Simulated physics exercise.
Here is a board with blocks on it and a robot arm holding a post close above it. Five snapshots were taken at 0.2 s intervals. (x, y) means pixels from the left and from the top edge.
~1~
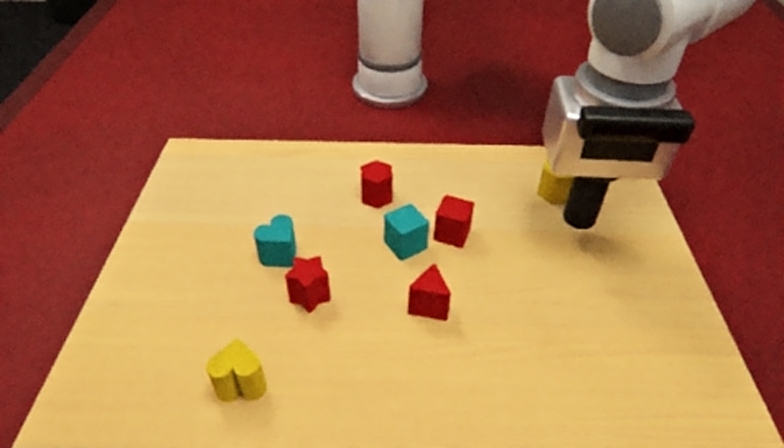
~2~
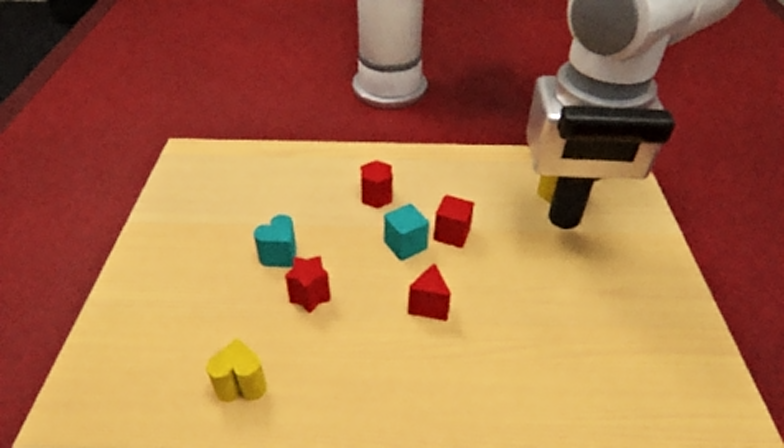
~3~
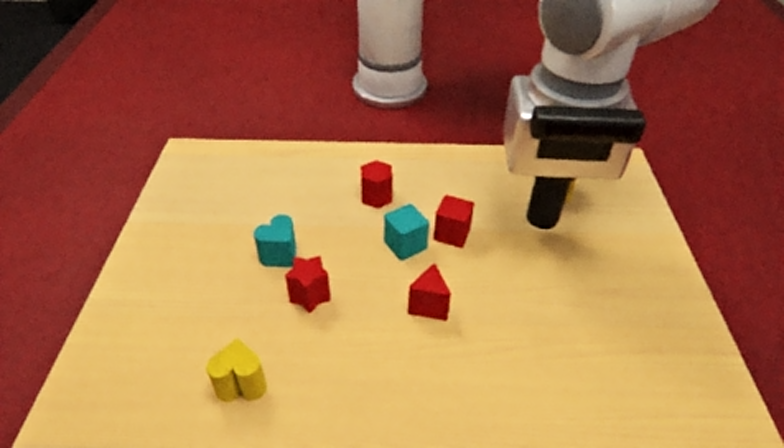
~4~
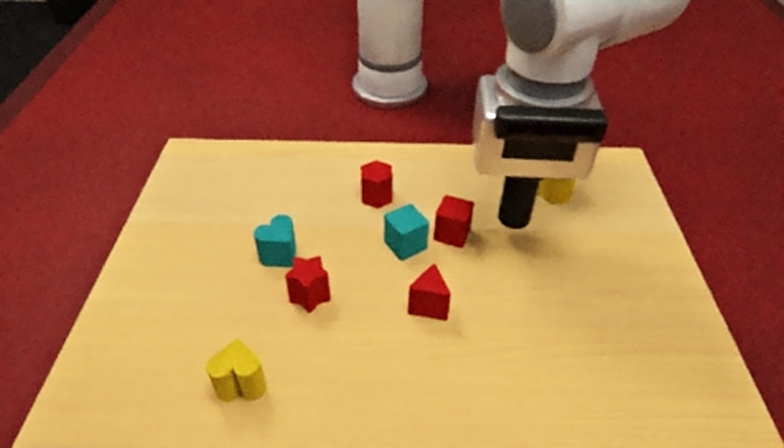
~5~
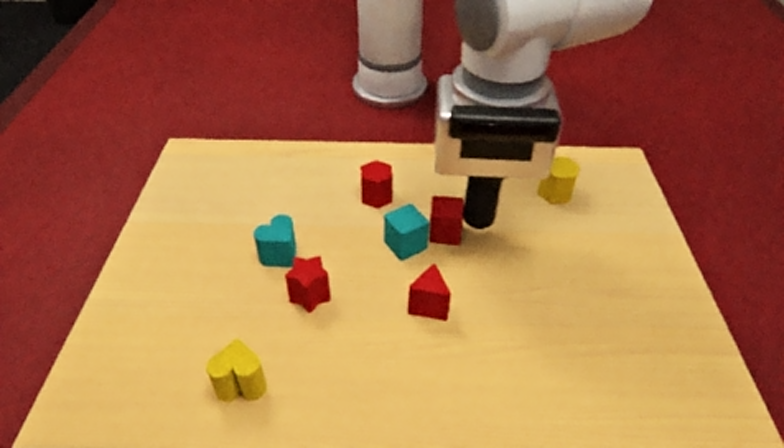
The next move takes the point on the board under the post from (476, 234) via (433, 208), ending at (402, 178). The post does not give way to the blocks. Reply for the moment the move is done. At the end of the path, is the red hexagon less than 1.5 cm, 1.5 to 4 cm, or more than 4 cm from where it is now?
It falls in the under 1.5 cm band.
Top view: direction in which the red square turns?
It turns counter-clockwise.
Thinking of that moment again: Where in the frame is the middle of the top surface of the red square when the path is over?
Its top centre is at about (421, 200).
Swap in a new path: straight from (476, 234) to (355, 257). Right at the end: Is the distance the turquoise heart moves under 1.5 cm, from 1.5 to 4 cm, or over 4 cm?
Movement: 1.5 to 4 cm.
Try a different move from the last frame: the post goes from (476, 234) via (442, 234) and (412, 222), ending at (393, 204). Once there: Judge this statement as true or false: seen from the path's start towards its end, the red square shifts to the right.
That is false.
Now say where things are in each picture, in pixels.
Lower end of the post at (579, 220), tops of blocks, red hexagon at (377, 171), turquoise square at (407, 218), red square at (455, 208), in the first frame.
Post at (564, 220), blocks as before, in the second frame.
Post at (542, 220), blocks as before, in the third frame.
Post at (514, 220), blocks as before, in the fourth frame.
Post at (479, 219), red hexagon at (377, 171), turquoise square at (407, 218), red square at (448, 207), in the fifth frame.
On the path given first. One third of the way, post at (448, 201); turquoise square at (403, 219); red square at (423, 201), turned 50° anticlockwise.
Two thirds of the way, post at (422, 182); turquoise square at (402, 219); red square at (421, 200), turned 50° anticlockwise.
At the end, post at (403, 164); red hexagon not moved; turquoise square at (402, 219); red square at (421, 200), turned 50° anticlockwise.
